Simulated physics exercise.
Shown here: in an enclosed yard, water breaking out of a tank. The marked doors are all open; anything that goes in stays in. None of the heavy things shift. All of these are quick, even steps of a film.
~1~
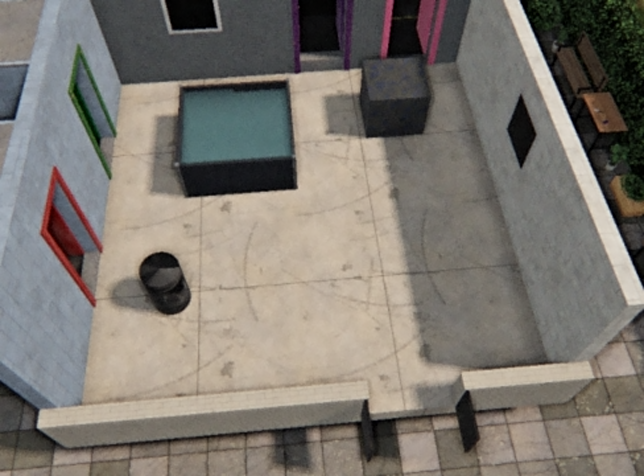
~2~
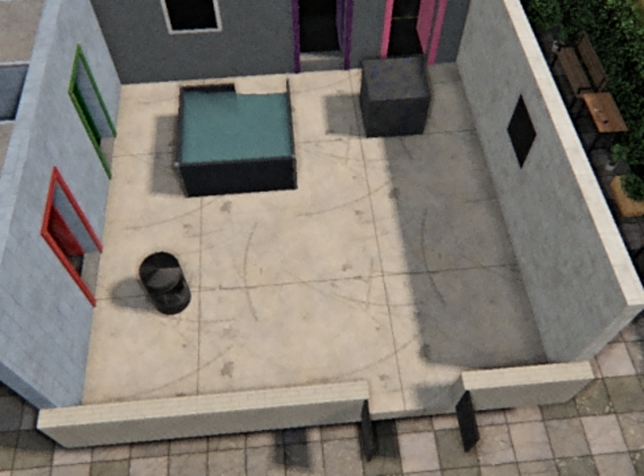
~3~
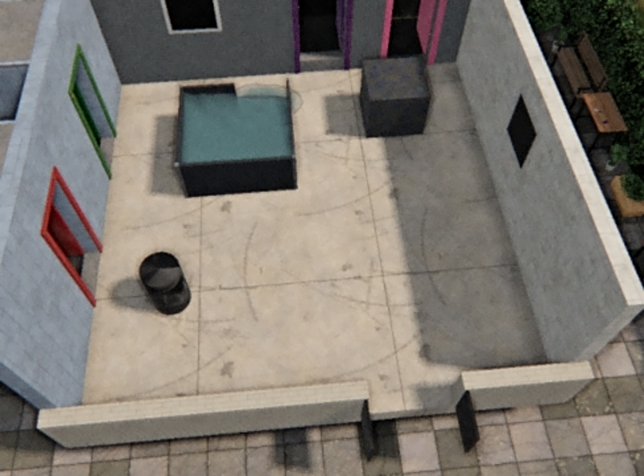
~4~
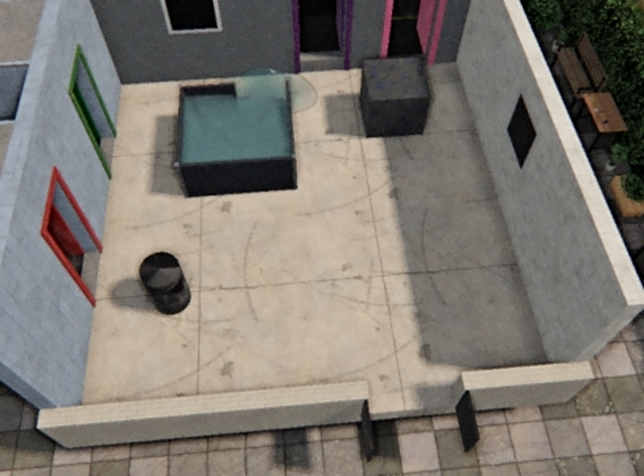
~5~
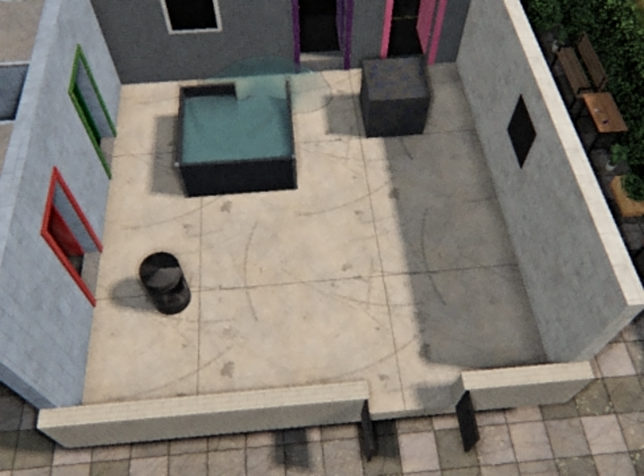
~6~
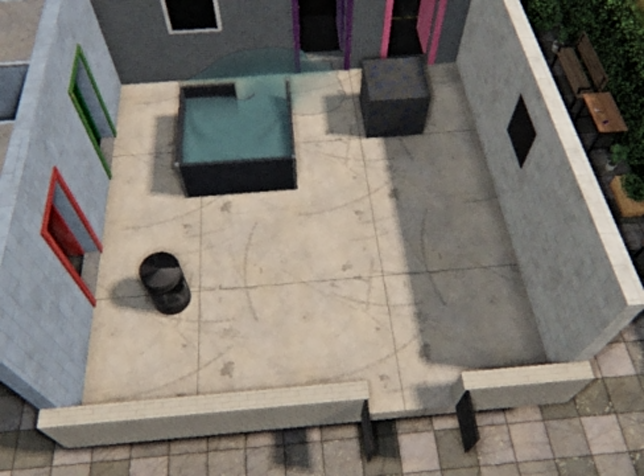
We see a dark tank of teal water in an enclosed yard; water breaks out through a gap in its far side, spreading in a thin, pale sheet toward the grey back wall, then leftward along it behind the tank.
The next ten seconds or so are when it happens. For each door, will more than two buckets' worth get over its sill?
Result: Pink door: Too much water, red door: Little enough water, green door: Too much water, purple door: Little enough water.
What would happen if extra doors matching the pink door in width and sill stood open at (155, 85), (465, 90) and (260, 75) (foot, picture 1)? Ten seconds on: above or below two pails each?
Each in turn, the new doors: Remains within bounds, breaks the limit, breaks the limit.
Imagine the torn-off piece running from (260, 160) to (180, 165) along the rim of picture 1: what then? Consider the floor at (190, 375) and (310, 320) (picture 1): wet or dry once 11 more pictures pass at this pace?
First place drenched, second place drenched.
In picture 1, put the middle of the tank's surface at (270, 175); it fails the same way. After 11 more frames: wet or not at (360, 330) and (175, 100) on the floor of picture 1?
One after the other: Untouched, reached.
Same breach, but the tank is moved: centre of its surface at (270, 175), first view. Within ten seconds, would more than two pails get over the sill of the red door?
Well, in that setup the red door remains below.
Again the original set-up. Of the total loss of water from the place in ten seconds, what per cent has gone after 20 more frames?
It comes to around 20 per cent.
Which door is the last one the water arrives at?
Answer - the red-painted one.
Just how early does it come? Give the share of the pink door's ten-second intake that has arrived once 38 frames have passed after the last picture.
I'd say some 85 per cent.
A moment on, water covers 15 % of the floor; the pink door wet at the sill, nothing in, the red door not reached, the green door not reached, the purple door wet at the sill, nothing in.
Next, water covers 25 % of the floor; the pink door wet at the sill, nothing in, the red door not reached, the green door wet at the sill, nothing in, the purple door under two buckets in.
Then, water covers 50 % of the floor; the pink door over two buckets in, the red door wet at the sill, nothing in, the green door over two buckets in, the purple door under two buckets in.
Later, water covers 90 % of the floor; the pink door far over two buckets in, the red door wet at the sill, nothing in, the green door over two buckets in, the purple door under two buckets in.
In the end, water covers 95 % of the floor; the pink door far over two buckets in, the red door wet at the sill, nothing in, the green door over two buckets in, the purple door under two buckets in.
